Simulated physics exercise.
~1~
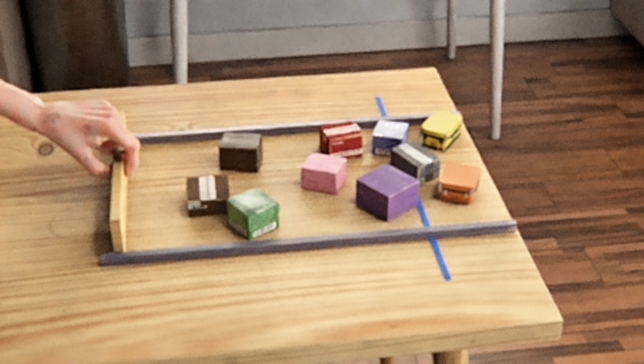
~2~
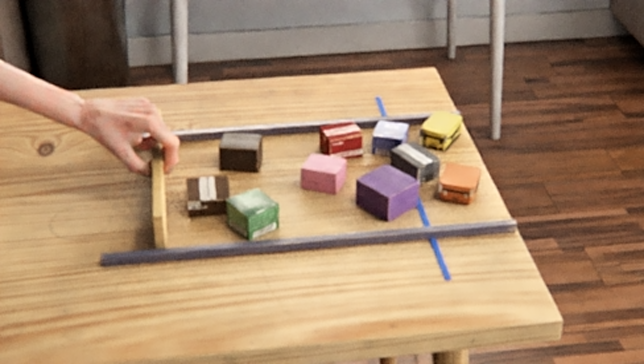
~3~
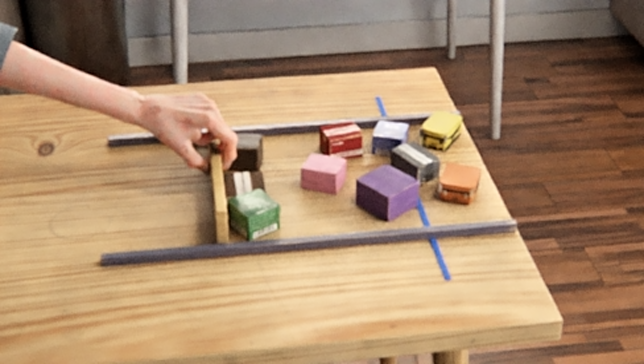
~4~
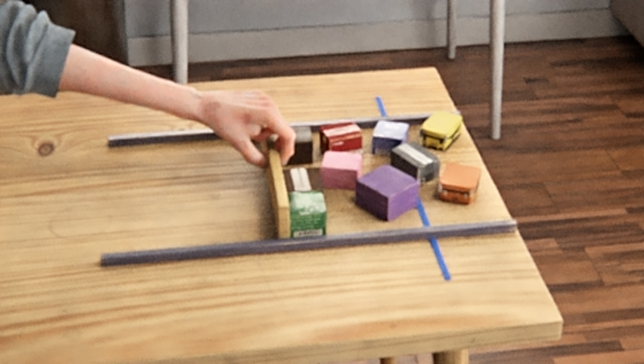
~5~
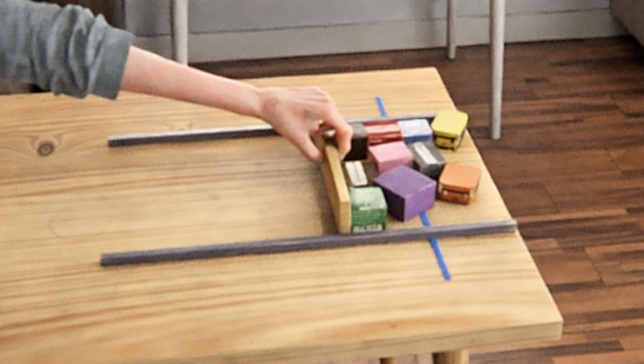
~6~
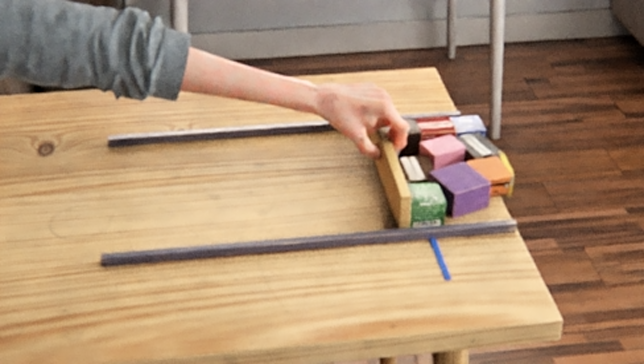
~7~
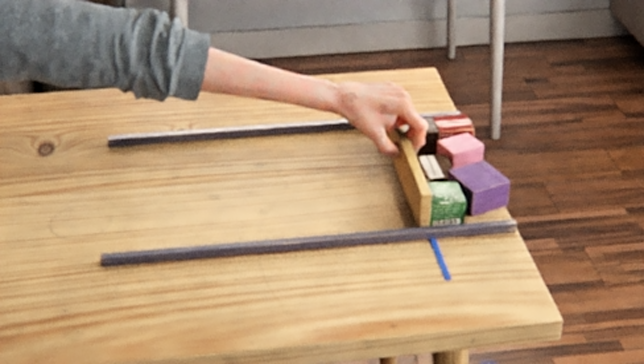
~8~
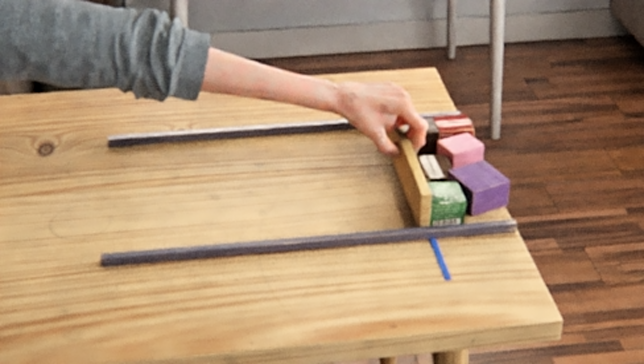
The clip opens on a wooden table where small colourful boxes lie scattered between two dark rails, with a hand holding an upright wooden board at the left. The hand slides the board right, reaching the dark boxes and the green one first and pushing them along. The boxes bunch together against the pink, red and purple ones, and soon the whole cluster moves past the blue tape toward the table's end. The yellow box tips at the edge, then the orange, yellow, grey and blue boxes drop out of sight. The board stops, with the remaining boxes packed against it, the purple one jutting over the edge.
